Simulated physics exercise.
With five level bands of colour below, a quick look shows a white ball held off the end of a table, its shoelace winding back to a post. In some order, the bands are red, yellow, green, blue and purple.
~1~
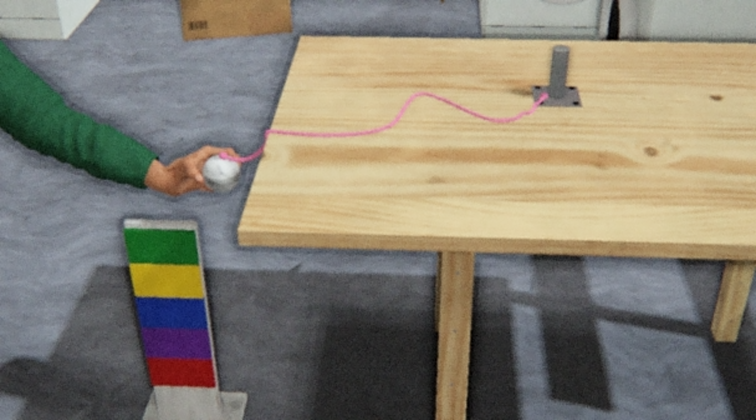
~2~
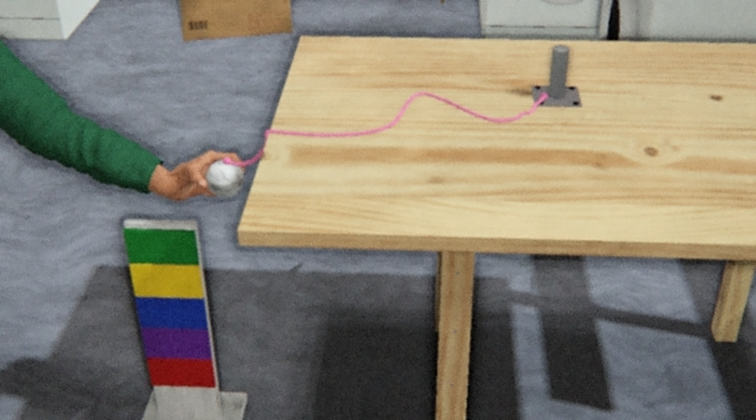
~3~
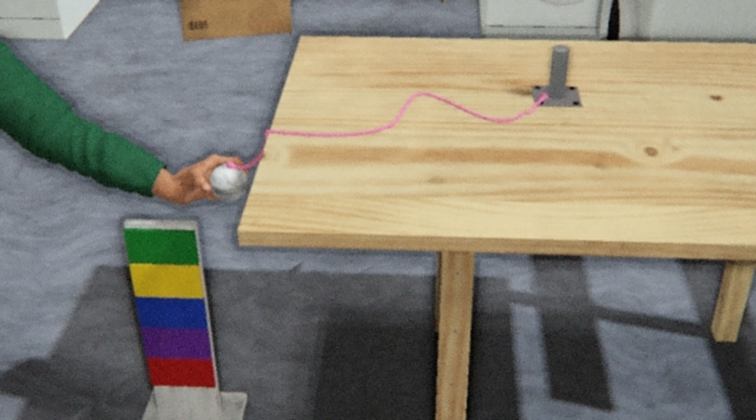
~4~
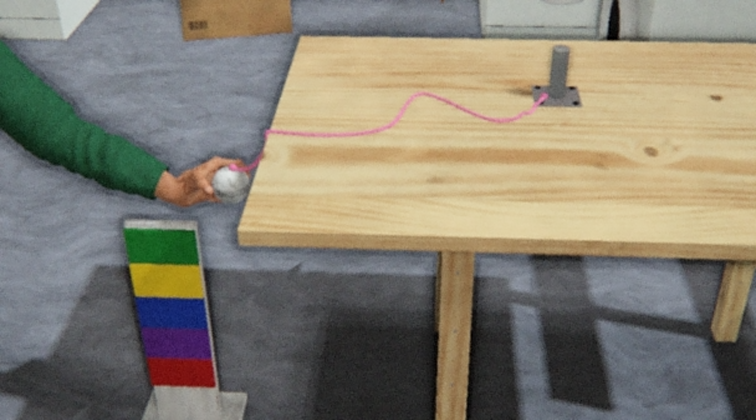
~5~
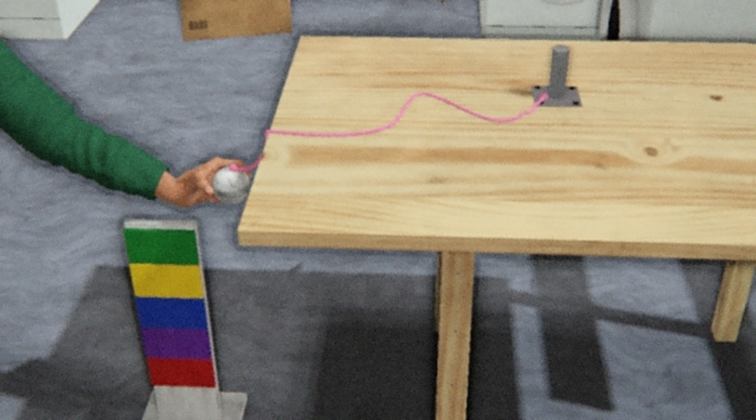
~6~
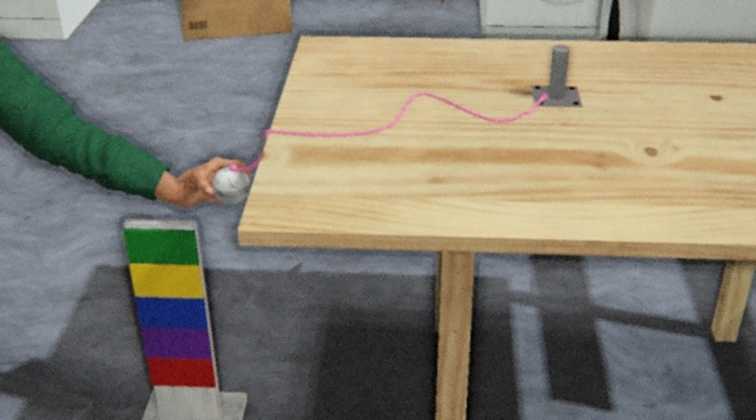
A hand in a green sleeve held a white ball on a pink shoelace just off the left end of a wooden table, lowered it very slightly toward the right, then stayed still.
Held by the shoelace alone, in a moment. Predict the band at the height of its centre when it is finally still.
The yellow band, level with its centre.
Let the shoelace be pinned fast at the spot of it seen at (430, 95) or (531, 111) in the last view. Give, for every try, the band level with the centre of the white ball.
First try green, second try yellow.
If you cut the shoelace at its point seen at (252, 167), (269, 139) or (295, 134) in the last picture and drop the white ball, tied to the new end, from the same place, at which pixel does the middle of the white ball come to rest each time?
Cut 1: About (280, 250). Cut 2: About (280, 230). Cut 3: About (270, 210).
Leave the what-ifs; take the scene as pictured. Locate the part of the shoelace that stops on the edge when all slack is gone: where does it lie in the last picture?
It's the one at (373, 132).
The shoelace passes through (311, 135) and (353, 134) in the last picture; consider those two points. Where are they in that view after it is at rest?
Point one to (276, 175), point two to (274, 141).
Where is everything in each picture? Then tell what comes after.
The first frame shows white ball (221, 174); green (161, 249); yellow (166, 282); blue (172, 314); purple (176, 345); red (181, 374).
The second frame shows white ball (225, 178); shoelace through (532, 111) (468, 112) (411, 100) (373, 132) (291, 133).
The third frame shows white ball (229, 183).
The fourth frame shows white ball (231, 185); shoelace through (532, 111) (468, 112) (411, 100) (373, 132) (291, 133).
The fifth frame shows white ball (231, 185).
The sixth frame shows white ball (231, 185); shoelace through (532, 111) (468, 112) (411, 100) (373, 132) (291, 133).
Soon after, ball near (257, 275); level with yellow.
After that, ball near (303, 268); level with yellow.
In the end, ball near (283, 275); level with yellow. Its middle rests at the yellow band.
